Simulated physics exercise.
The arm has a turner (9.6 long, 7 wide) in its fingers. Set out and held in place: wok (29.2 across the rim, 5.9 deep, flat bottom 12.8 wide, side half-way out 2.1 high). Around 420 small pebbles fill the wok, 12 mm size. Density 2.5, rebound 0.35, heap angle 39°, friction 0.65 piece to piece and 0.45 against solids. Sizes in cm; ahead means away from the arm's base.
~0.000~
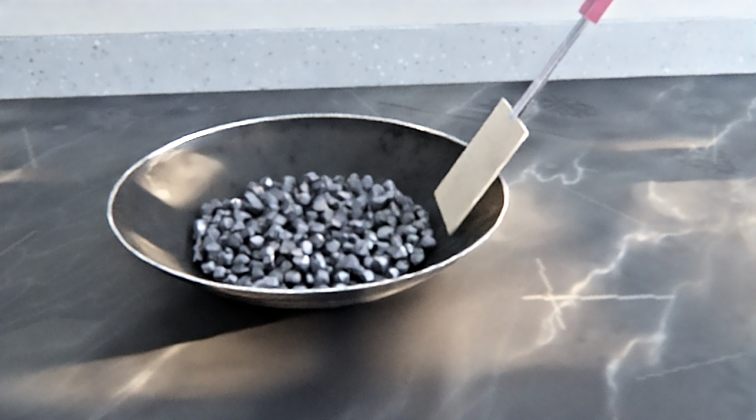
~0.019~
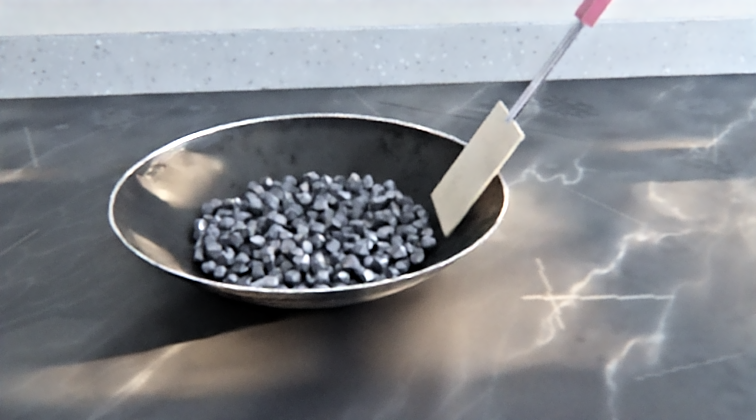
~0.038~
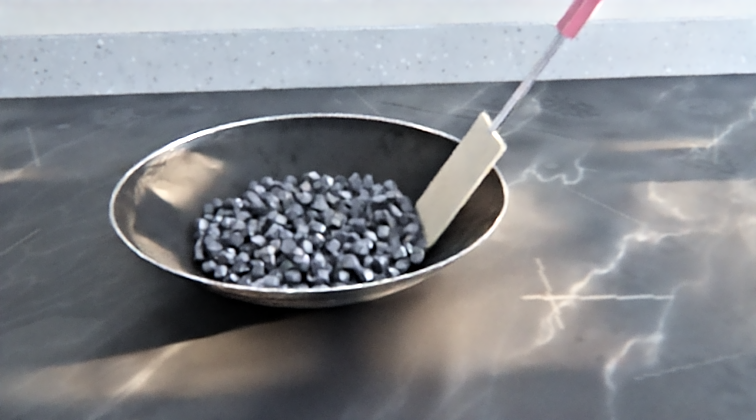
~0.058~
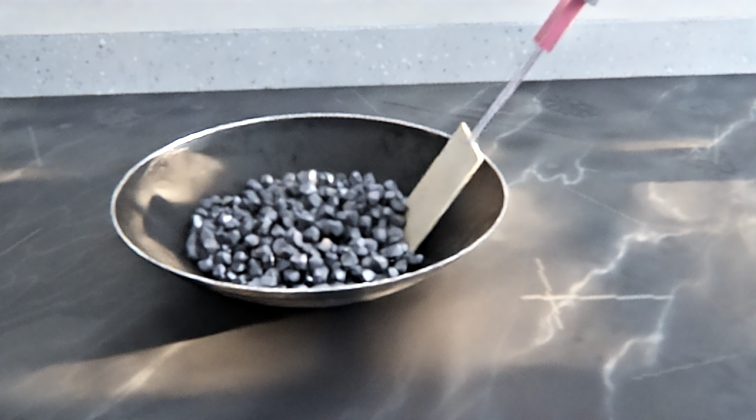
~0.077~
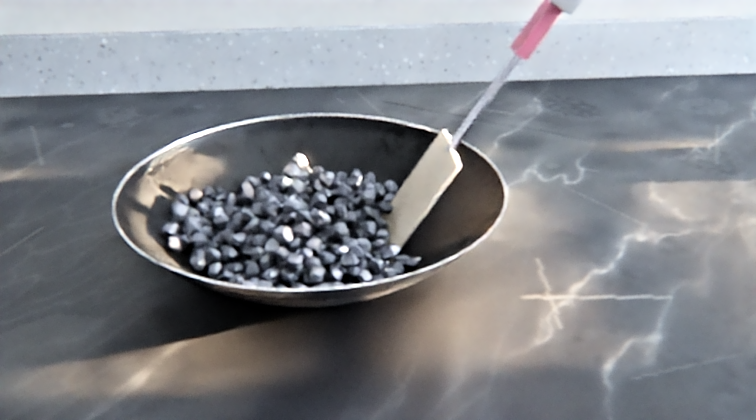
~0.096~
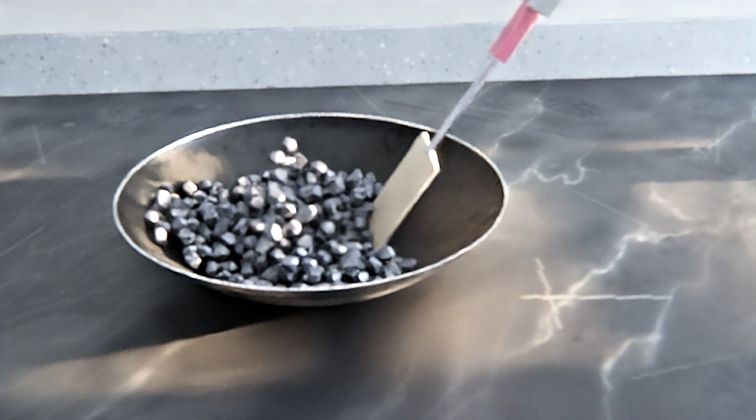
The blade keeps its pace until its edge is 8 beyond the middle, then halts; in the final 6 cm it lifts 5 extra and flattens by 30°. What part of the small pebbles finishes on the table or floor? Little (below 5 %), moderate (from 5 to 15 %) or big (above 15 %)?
A moderate share, from 5 to 15 %, ends on the table or floor.
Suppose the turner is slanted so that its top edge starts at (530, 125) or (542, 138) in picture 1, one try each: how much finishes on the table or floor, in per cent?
Some 15 and 10 per cent.
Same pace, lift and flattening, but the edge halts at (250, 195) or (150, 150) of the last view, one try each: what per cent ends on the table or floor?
About 0 and 35 per cent.
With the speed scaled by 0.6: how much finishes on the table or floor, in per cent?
About 0 per cent.
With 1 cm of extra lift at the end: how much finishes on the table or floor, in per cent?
About 10 per cent.
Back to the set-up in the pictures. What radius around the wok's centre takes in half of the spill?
Some 26 cm.
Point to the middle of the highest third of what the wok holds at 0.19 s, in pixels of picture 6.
Around (199, 204).
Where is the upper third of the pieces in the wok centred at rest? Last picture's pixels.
Near (183, 210).
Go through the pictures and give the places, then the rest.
In the first frame, the turner top edge at (515, 115), sloping 57°; upper third of the load around (318, 224), from x 200 to 430, top at y 180; 415 in the wok.
In the second frame, the turner top edge at (511, 117), sloping 57°; upper third of the load around (318, 223), from x 200 to 430, top at y 180.
In the third frame, the turner top edge at (494, 129), sloping 57°; upper third of the load around (318, 223), from x 200 to 420, top at y 175.
In the fourth frame, the turner top edge at (473, 140), sloping 57°; upper third of the load around (306, 218), from x 195 to 415, top at y 175.
In the fifth frame, the turner top edge at (451, 147), sloping 57°; upper third of the load around (293, 213), from x 170 to 415, top at y 160.
In the sixth frame, the turner top edge at (431, 150), sloping 57°; upper third of the load around (275, 210), from x 150 to 410, top at y 145; 415 in the wok.
After 0.14 s, sloping 57°, highest piece 9 above the table; 415 in the wok.
After 0.19 s, sloping 46°, highest piece 8 above the table; 414 in the wok, 1 on the blade or in flight.
After 0.42 s, sloping 27°, highest piece 11 above the table; 374 in the wok, 17 on the table or floor, 24 on the blade or in flight.
After 1.47 s, sloping 27°, highest piece 7 above the table; 374 in the wok, 41 on the table or floor.
In the end, 374 in the wok, 41 on the table or floor. That is 10 % on the table or floor.
